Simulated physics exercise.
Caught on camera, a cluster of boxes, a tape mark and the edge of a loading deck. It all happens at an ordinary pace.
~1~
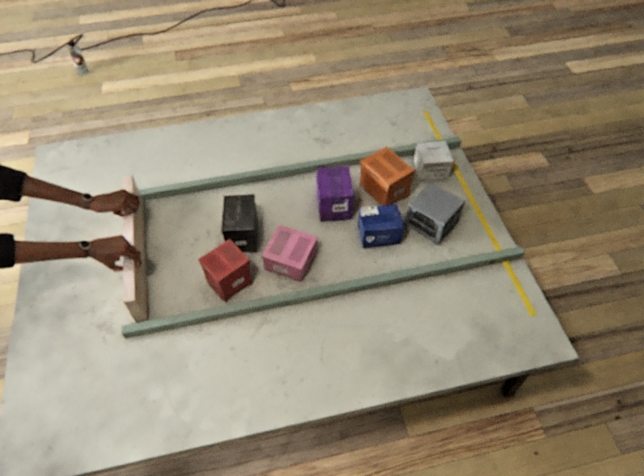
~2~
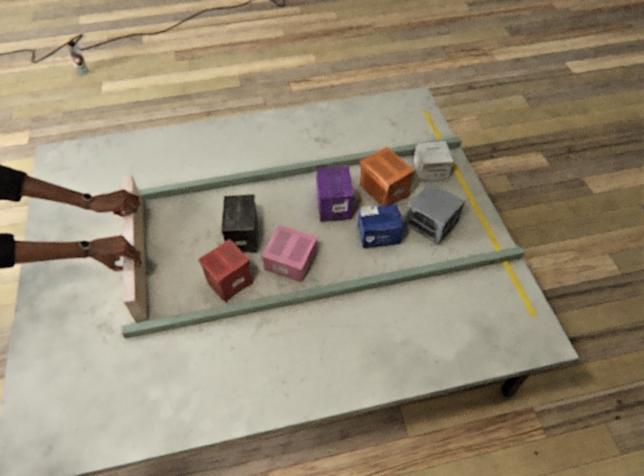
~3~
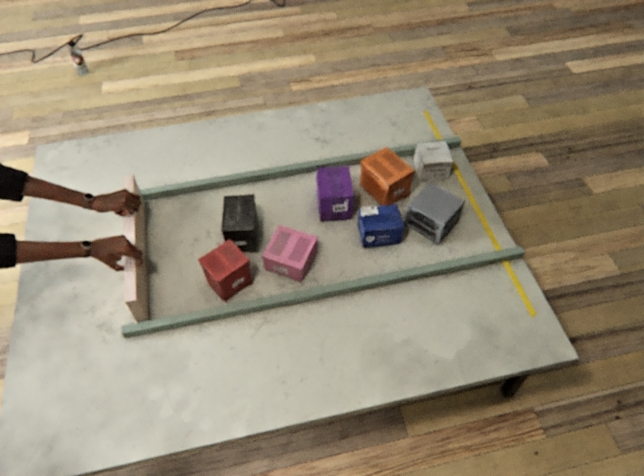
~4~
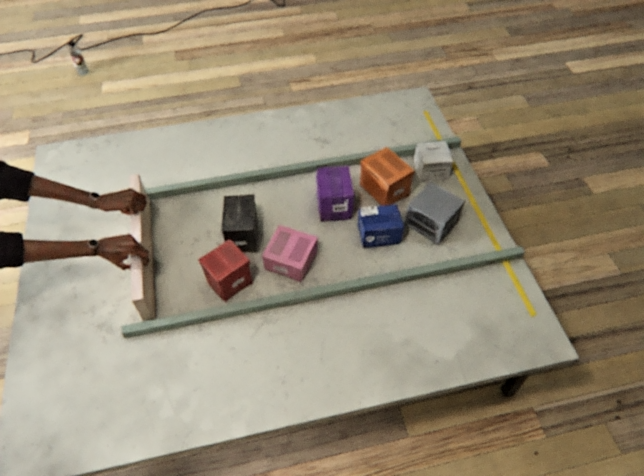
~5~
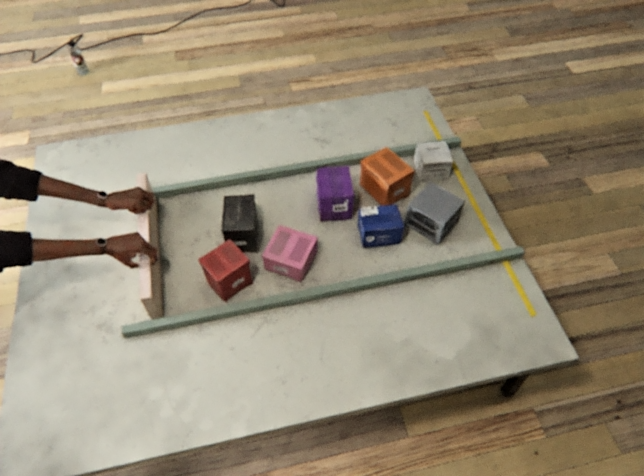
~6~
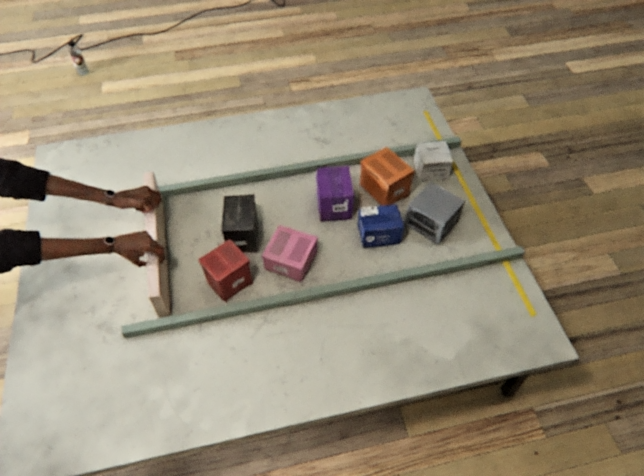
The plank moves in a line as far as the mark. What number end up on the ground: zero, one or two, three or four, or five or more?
Outcome: The number that fall off is five or more.
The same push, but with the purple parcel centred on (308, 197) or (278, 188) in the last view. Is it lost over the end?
In that order, it drops off; drops off.
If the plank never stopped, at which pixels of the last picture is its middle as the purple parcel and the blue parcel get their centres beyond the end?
Its middle is around (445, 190) and around (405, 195).
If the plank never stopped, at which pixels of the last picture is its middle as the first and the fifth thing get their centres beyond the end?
Its middle is around (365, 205) and later (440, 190).
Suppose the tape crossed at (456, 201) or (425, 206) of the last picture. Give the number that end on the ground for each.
In that order 6 and 4.
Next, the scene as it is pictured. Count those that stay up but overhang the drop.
The number is 1.
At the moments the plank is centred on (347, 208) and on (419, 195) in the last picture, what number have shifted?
The counts are 8 and 8.
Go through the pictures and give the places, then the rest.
The first picture shows white box (433, 161); grey crate (434, 213); orange tote (386, 178); plank (134, 246); tape (471, 198).
The second picture shows grey crate (434, 213); blue parcel (380, 226).
The third picture shows orange tote (386, 178); pink tote (291, 253).
The fourth picture shows white box (433, 161); black tote (241, 225).
The fifth picture shows grey crate (434, 213); plank (149, 243).
The sixth picture shows white box (433, 161); grey crate (434, 213); orange tote (386, 178); plank (156, 242); tape (471, 198).
Soon after, none off yet; white box at rest near (433, 161); grey crate moving near (435, 213); orange tote at rest near (386, 178).
At rest, the number that fall off is five or more; fallen, red tote, pink tote, purple parcel, blue parcel, orange tote, grey crate and white box.
